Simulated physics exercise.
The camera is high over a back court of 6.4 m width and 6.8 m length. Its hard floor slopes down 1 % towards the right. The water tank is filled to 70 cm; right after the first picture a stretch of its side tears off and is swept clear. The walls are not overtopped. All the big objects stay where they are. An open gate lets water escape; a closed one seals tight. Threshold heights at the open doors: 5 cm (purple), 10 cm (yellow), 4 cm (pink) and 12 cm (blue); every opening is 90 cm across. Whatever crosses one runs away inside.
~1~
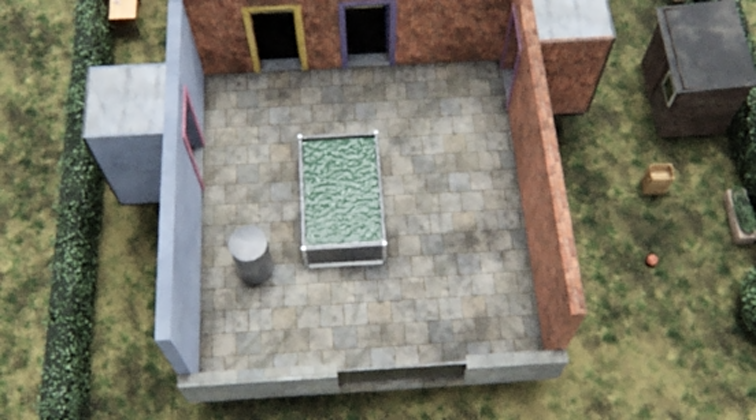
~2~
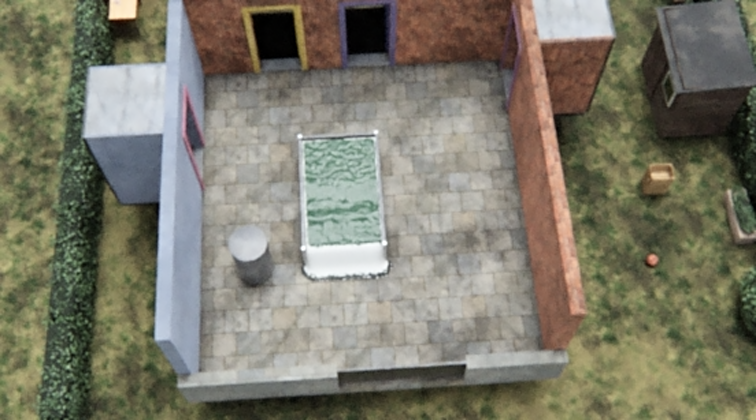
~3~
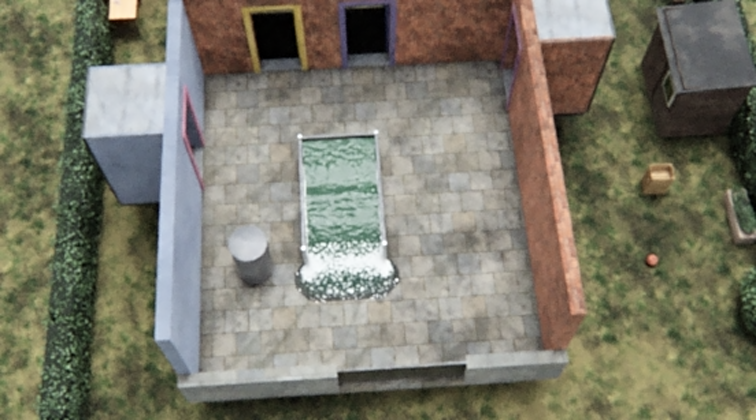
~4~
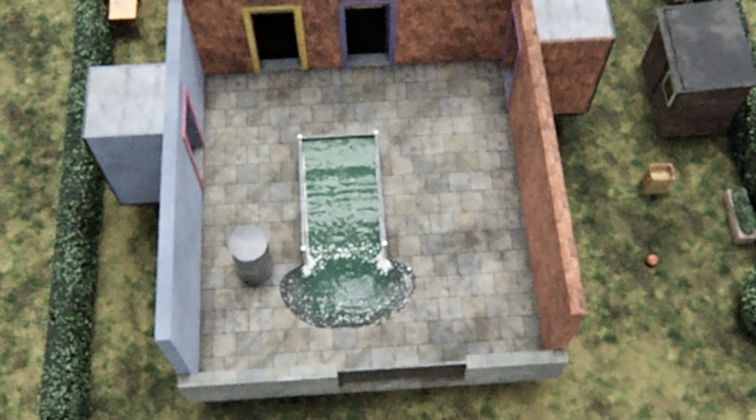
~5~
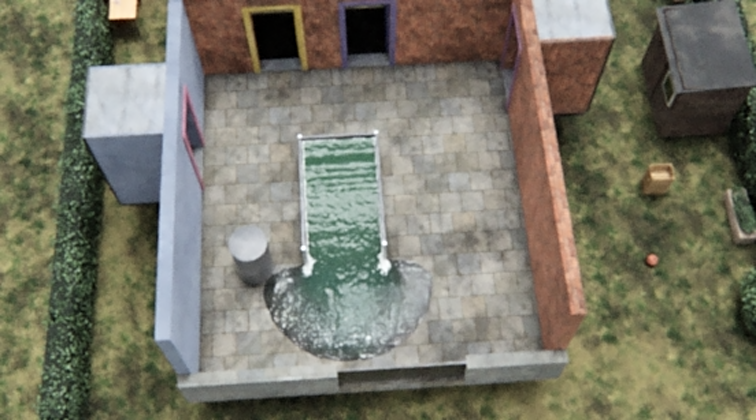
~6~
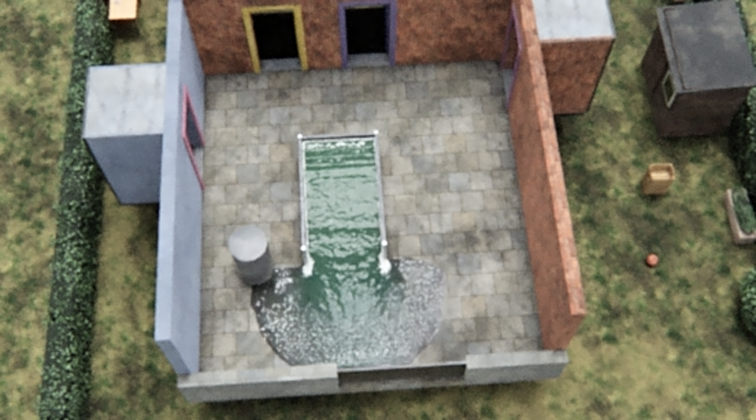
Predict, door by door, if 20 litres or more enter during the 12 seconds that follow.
Door by door: At the purple door it passes the limit; at the yellow door it does not reach the limit; at the pink door it keeps below the limit; at the blue door it stays under the limit.
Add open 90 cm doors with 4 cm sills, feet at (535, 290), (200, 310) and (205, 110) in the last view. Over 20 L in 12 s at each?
In that order: Above, past it, below.
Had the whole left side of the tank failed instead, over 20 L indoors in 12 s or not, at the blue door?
Against that limit: Blue below.
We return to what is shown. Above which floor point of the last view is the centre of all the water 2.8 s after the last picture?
Near (359, 299).
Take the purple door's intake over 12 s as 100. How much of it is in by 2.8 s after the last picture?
Some 0 per cent by then.
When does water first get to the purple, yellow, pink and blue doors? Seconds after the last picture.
Arrival: Purple 3.6 s, yellow 4.5 s, pink 2.8 s, blue 5.5 s.
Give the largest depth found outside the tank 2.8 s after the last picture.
Up to some 30 cm.
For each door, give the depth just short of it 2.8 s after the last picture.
Depths in cm: Purple 0, yellow 0, pink 1, blue 0.
Then, 0.7 s after the last picture water covers 25 % of the floor and is deepest (40 cm) near (357, 374); purple door not reached, yellow door not reached, pink door not reached, blue door not reached.
Then, 1.5 s after the last picture water covers 25 % of the floor and is deepest (42 cm) near (541, 362); purple door not reached, yellow door not reached, pink door not reached, blue door not reached.
Then, 2.8 s after the last picture water covers 45 % of the floor and is deepest (30 cm) near (532, 363); purple door not reached, yellow door not reached, pink door not reached, blue door not reached.
Then, 6.3 s after the last picture water covers 95 % of the floor and is deepest (15 cm) near (356, 72); purple door 7 cm at the sill, 4 L in, yellow door 8 cm at the sill, 0 L in, pink door 2 cm at the sill, 0 L in, blue door 11 cm at the sill, 0 L in.
Then, 11.3 s after the last picture water covers 95 % of the floor and is deepest (13 cm) near (511, 159); purple door 11 cm at the sill, 83 L in, yellow door 5 cm at the sill, 0 L in, pink door 3 cm at the sill, 1 L in, blue door 7 cm at the sill, 2 L in.
